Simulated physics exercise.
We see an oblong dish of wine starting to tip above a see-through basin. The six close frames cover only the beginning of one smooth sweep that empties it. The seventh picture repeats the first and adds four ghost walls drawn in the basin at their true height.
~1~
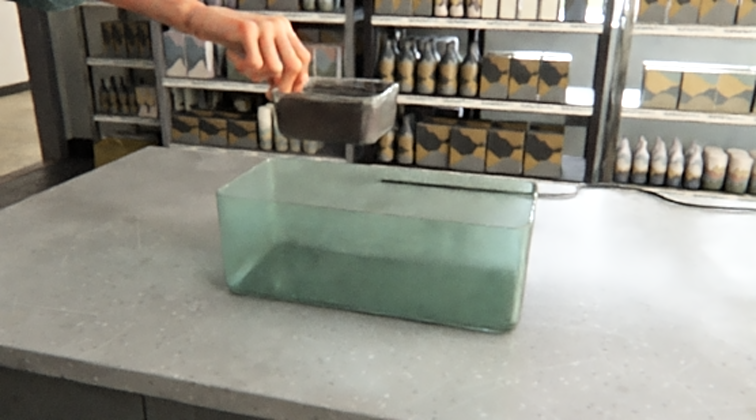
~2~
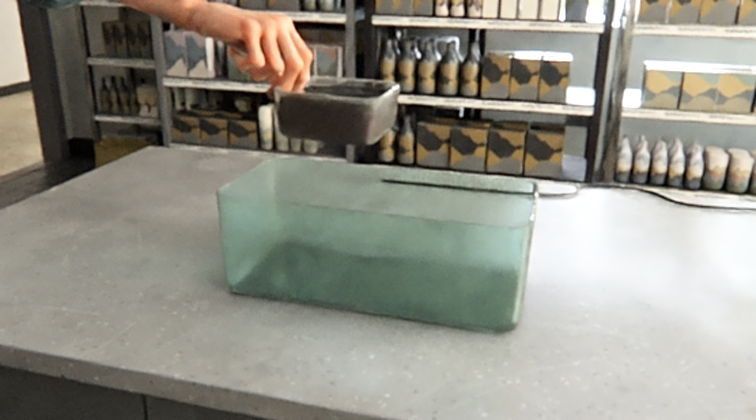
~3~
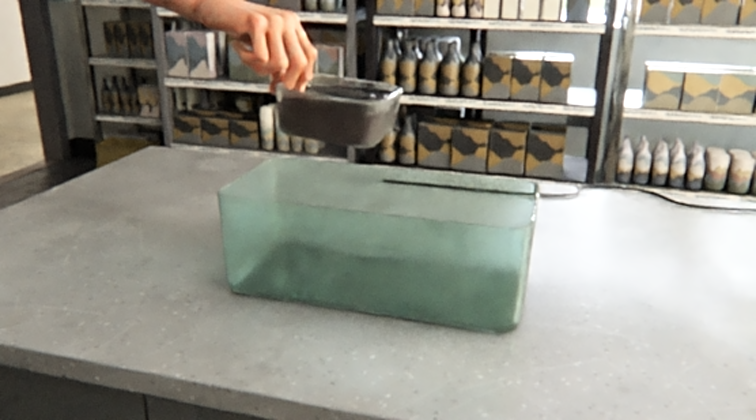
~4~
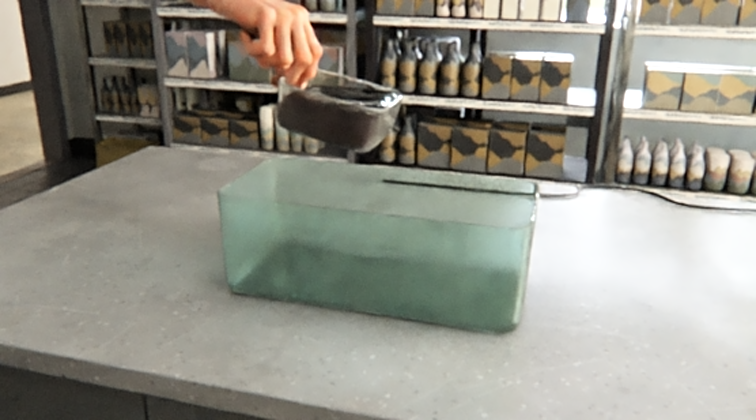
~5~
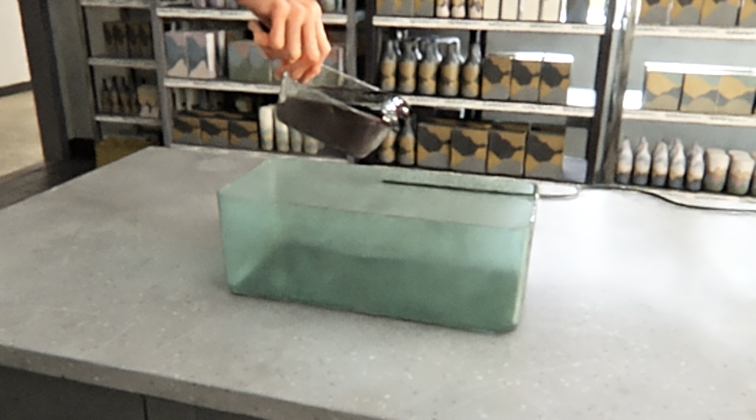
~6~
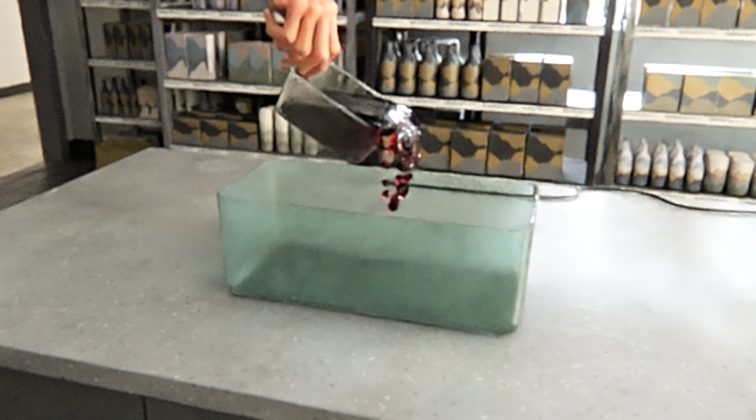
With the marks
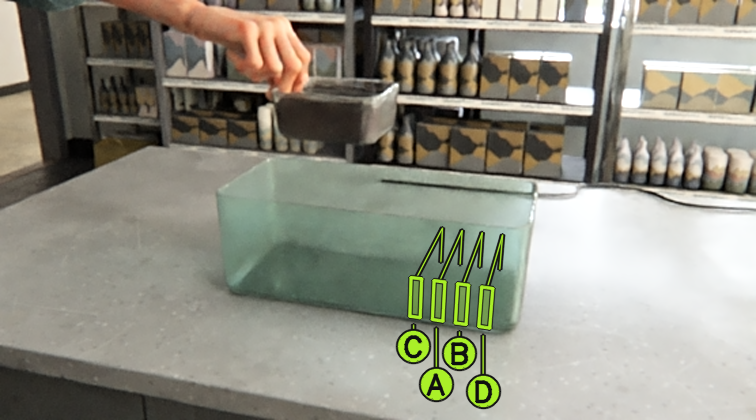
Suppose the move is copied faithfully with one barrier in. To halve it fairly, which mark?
The best place is C.
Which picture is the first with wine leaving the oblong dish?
In picture 5.
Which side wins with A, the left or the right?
More ends on the left.
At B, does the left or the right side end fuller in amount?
The left side.
On the marked copy, A at (436, 328); B at (459, 331); C at (413, 324); D at (483, 335).
With A, about 88 % ends left of the wall and 12 % right of it.
With B, about 99 % ends left of the wall and 1 % right of it.
With C, about 40 % ends left of the wall and 60 % right of it.
With D, about 97 % ends left of the wall and 2 % right of it.
